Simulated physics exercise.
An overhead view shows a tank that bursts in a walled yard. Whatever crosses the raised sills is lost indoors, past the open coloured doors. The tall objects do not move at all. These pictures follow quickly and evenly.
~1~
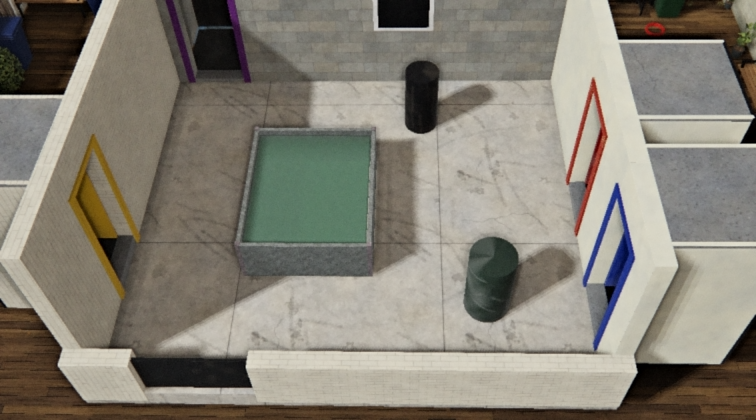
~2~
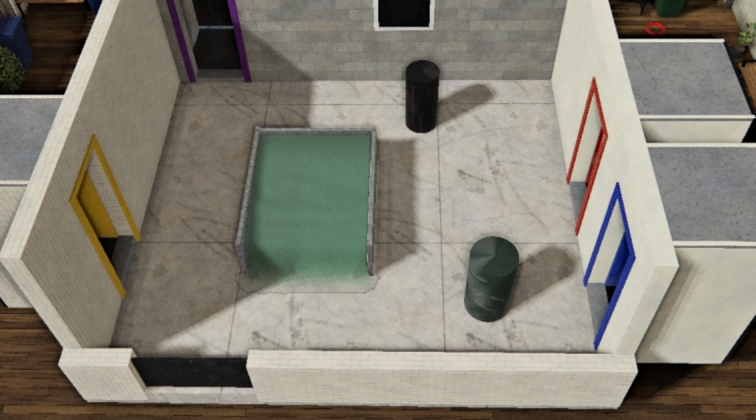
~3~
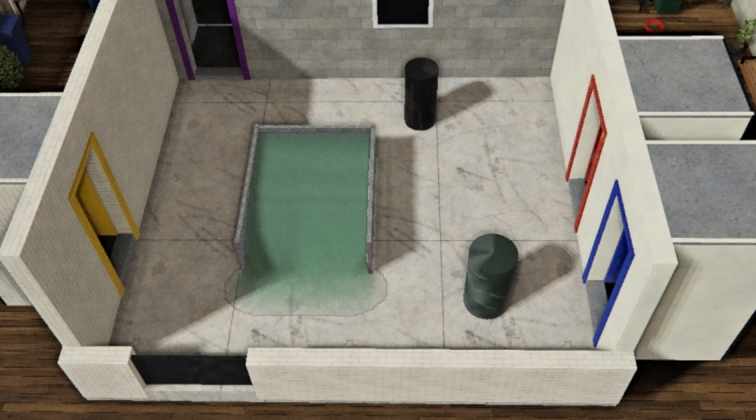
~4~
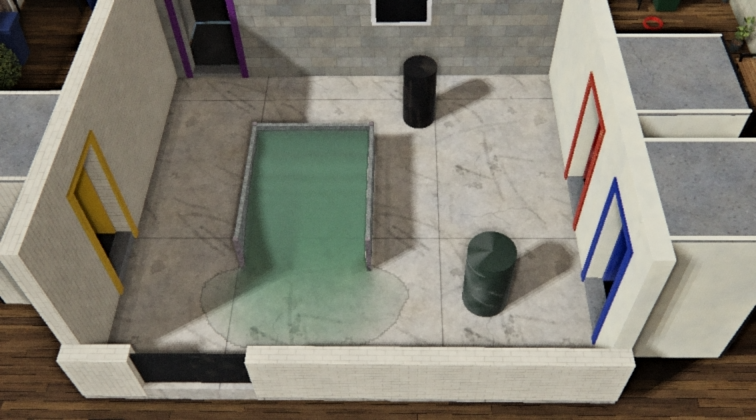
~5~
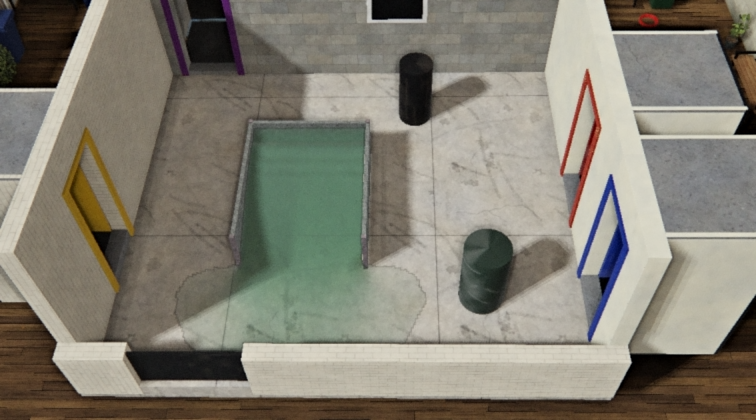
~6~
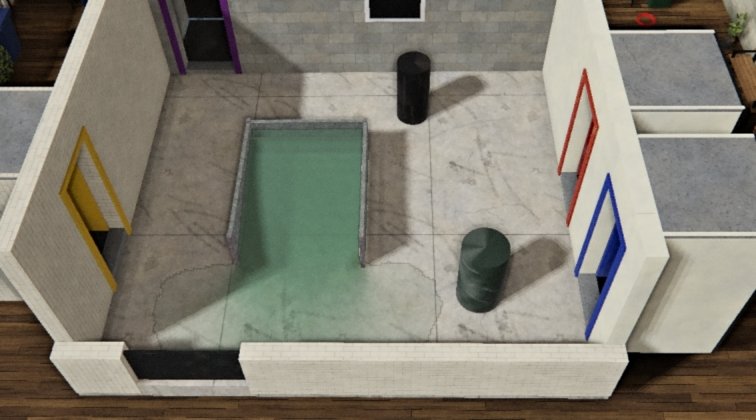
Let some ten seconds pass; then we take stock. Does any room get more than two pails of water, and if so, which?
At the end, purple door: Over the line on that one. Blue door: Over the line on that one. Yellow door: Not over the line on that one. Red door: Not over the line on that one.
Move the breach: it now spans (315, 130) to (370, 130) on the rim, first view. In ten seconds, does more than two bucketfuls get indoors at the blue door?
Lab note: Blue door, below the mark.
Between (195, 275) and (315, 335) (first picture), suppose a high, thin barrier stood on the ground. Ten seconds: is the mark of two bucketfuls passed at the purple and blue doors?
Note, one door at a time - purple: Within bounds, blue: Out of bounds.
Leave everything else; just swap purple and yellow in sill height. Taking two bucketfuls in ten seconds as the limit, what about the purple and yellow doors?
Taking them in turn, the purple door remains within limits and the yellow door tops the threshold.
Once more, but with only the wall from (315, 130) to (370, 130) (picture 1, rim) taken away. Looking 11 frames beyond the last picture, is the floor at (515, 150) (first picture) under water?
Submerged.
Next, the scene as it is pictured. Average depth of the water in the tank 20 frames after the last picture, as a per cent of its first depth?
Some 18 per cent.
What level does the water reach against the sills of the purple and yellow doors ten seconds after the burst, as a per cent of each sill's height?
Some 90 percent and then some 30 percent.
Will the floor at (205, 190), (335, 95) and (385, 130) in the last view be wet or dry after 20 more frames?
As listed: Covered, dry, dry.
A moment on, water covers 20 % of the floor; the purple door not reached, the blue door not reached, the yellow door not reached, the red door not reached.
Next, water covers 30 % of the floor; the purple door not reached, the blue door wet at the sill, nothing in, the yellow door wet at the sill, nothing in, the red door not reached.
Then, water covers 60 % of the floor; the purple door not reached, the blue door over two buckets in, the yellow door wet at the sill, nothing in, the red door wet at the sill, nothing in.
Later, water covers 95 % of the floor; the purple door over two buckets in, the blue door far over two buckets in, the yellow door wet at the sill, nothing in, the red door wet at the sill, nothing in.
In the end, water covers 100 % of the floor; the purple door far over two buckets in, the blue door far over two buckets in, the yellow door wet at the sill, nothing in, the red door wet at the sill, nothing in.
